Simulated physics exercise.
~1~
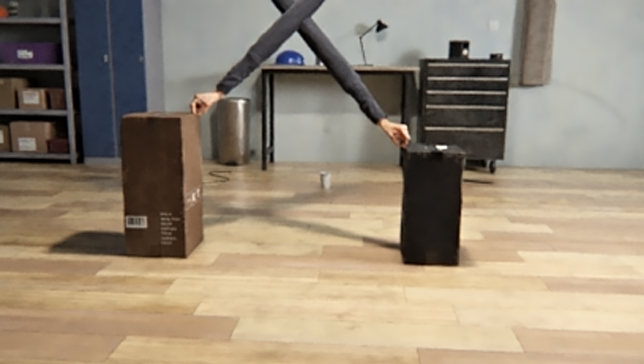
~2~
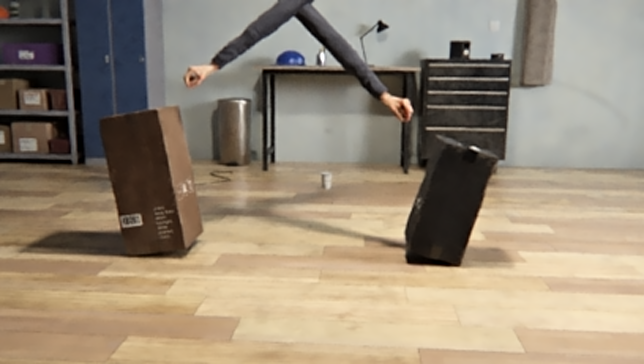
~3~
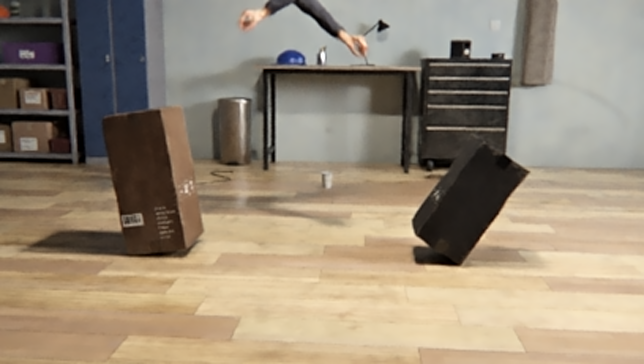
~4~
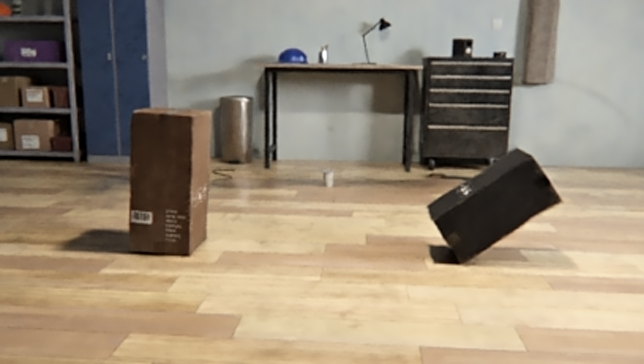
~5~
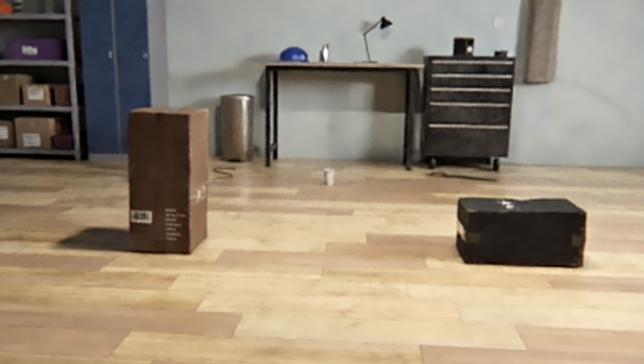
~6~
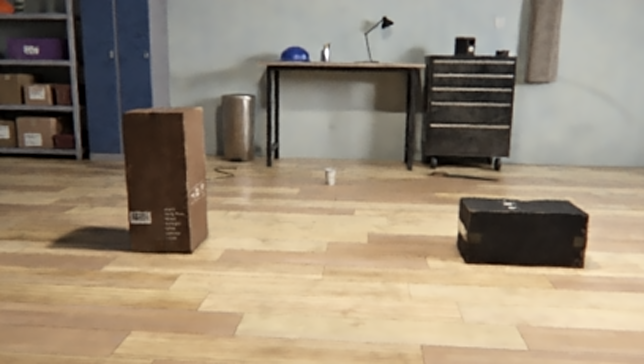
Two dark-sleeved arms reach down from the top, crossing each other, with a hand on each of two upright boxes, brown at left and black at right, on a pale wooden floor. The slightly swaying, low view faces a workshop wall with shelves, a blue cabinet, a workbench with a lamp, and a dark tool chest. The hands let go and draw up out of view as the boxes tilt outward. The brown box leans left, then rocks back upright. The black box keeps tipping right and falls onto its side, where it stays while the brown one stands.
